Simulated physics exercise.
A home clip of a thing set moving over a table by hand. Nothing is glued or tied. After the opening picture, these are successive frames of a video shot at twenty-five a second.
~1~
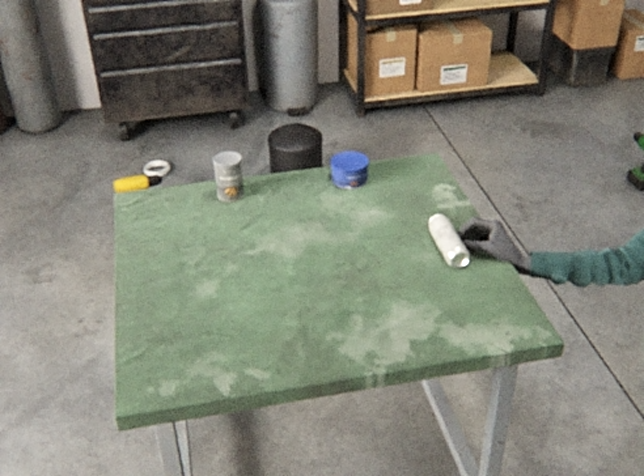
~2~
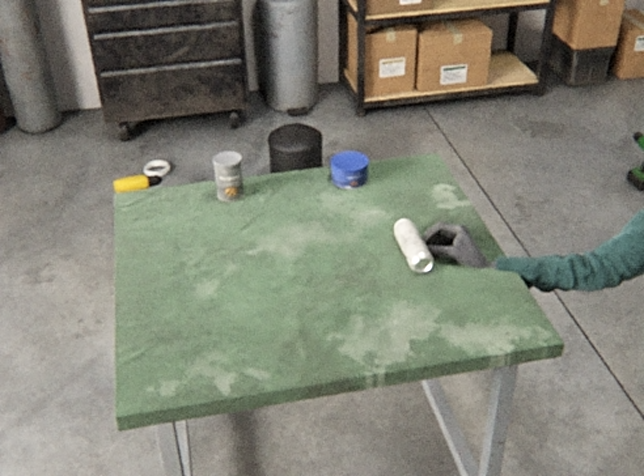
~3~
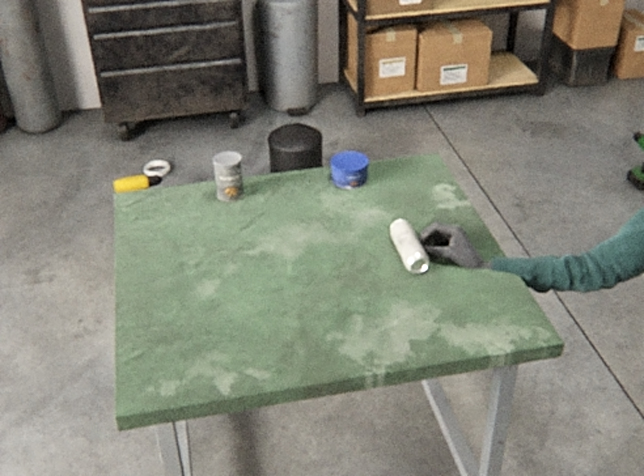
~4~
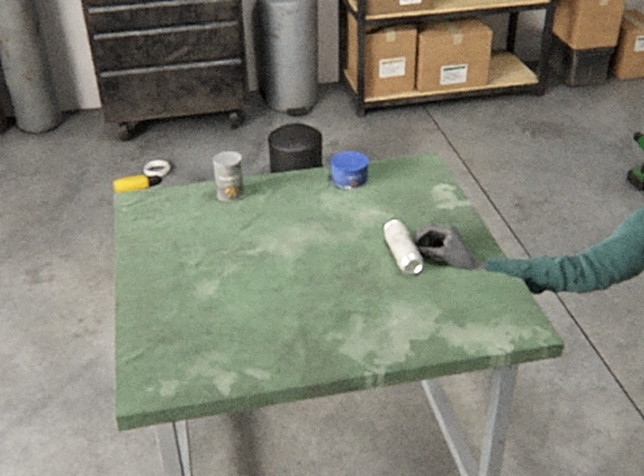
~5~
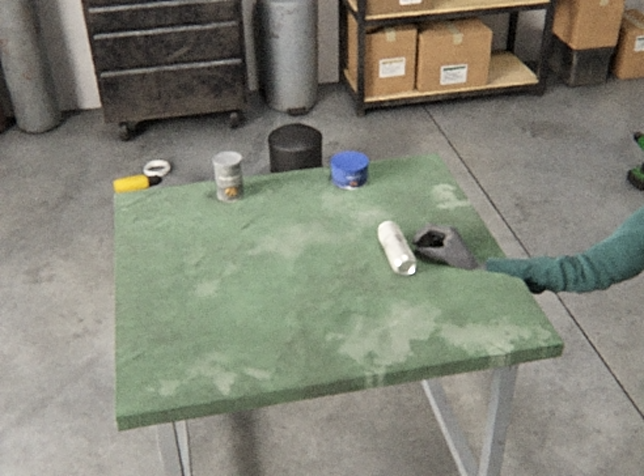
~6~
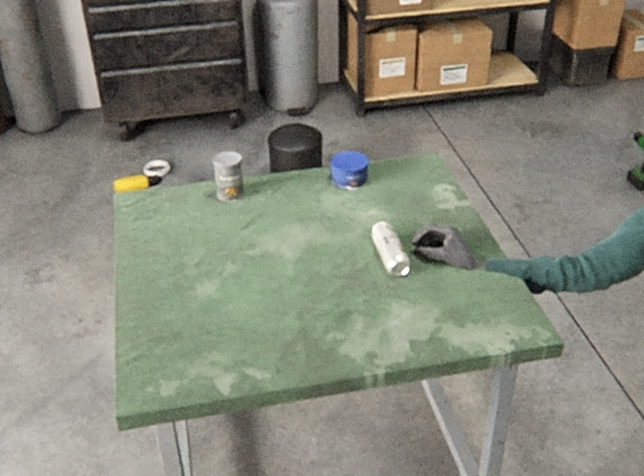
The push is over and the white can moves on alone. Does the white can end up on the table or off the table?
The white can remains on top.
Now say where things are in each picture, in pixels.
In the first picture, under the hand; white can (448, 241).
In the second picture, under the hand; white can (413, 246).
In the third picture, under the hand; white can (409, 246).
In the fourth picture, white can (403, 247).
In the fifth picture, white can (397, 248) displaced a little.
In the sixth picture, white can (391, 249) displaced a little.
Then, 0.10 s past the last view, white can displaced about its own width near (376, 251).
Then, 0.30 s past the last view, white can displaced well along near (355, 254).
Then, 0.50 s past the last view, white can displaced well along near (341, 256).
Finally, moved from the start, white can. Final places as the last picture's camera would see them, white can near (336, 257).
